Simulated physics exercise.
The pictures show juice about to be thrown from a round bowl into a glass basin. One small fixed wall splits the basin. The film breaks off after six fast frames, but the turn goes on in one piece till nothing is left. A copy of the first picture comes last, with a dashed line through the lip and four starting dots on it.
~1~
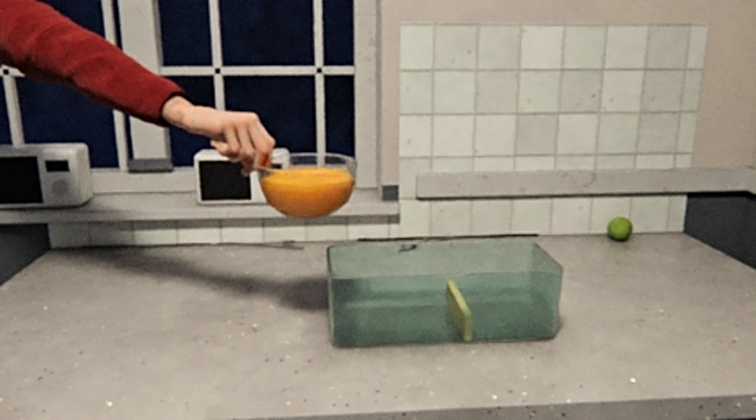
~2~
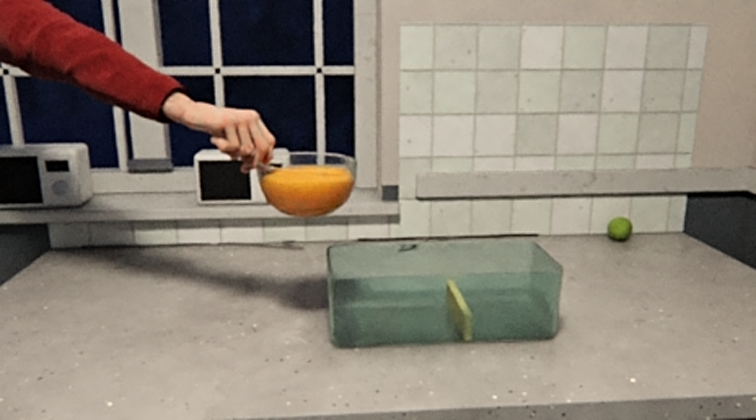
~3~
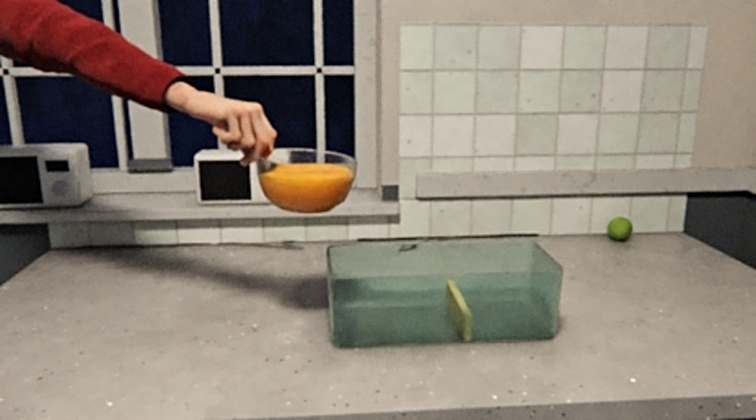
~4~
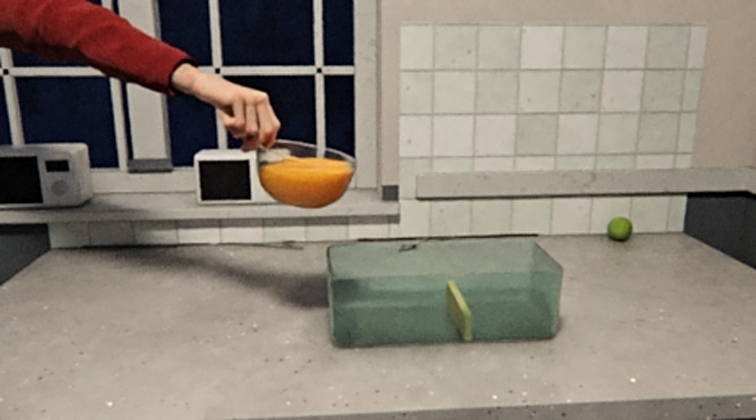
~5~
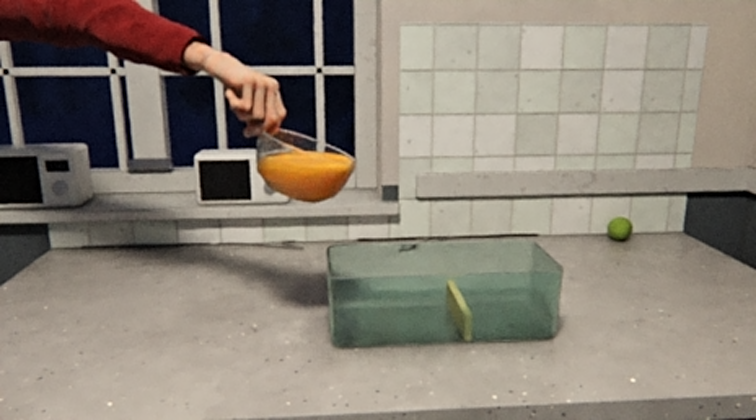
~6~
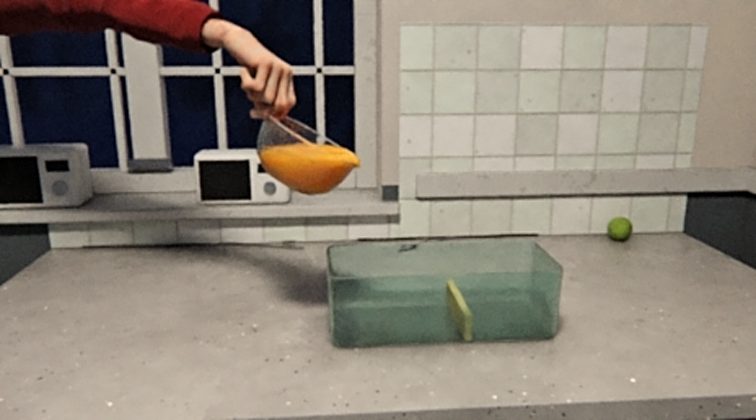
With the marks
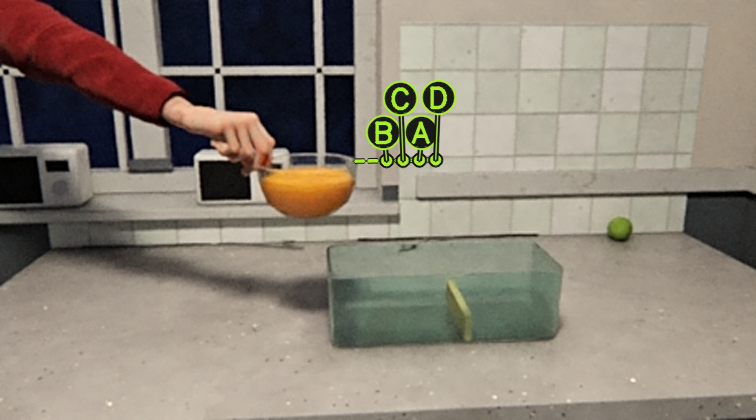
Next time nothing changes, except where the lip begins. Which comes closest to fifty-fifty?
The answer is spot B.
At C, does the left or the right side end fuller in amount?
The right one.
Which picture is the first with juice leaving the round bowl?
In picture 6.
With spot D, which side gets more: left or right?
The right side.
In lime, A at (419, 160); B at (386, 160); C at (403, 160); D at (435, 159).
If A is chosen, about 8 % ends left of the wall and 91 % right of it.
If B is chosen, about 45 % ends left of the wall and 53 % right of it.
If C is chosen, about 16 % ends left of the wall and 83 % right of it.
If D is chosen, about 7 % ends left of the wall and 91 % right of it.
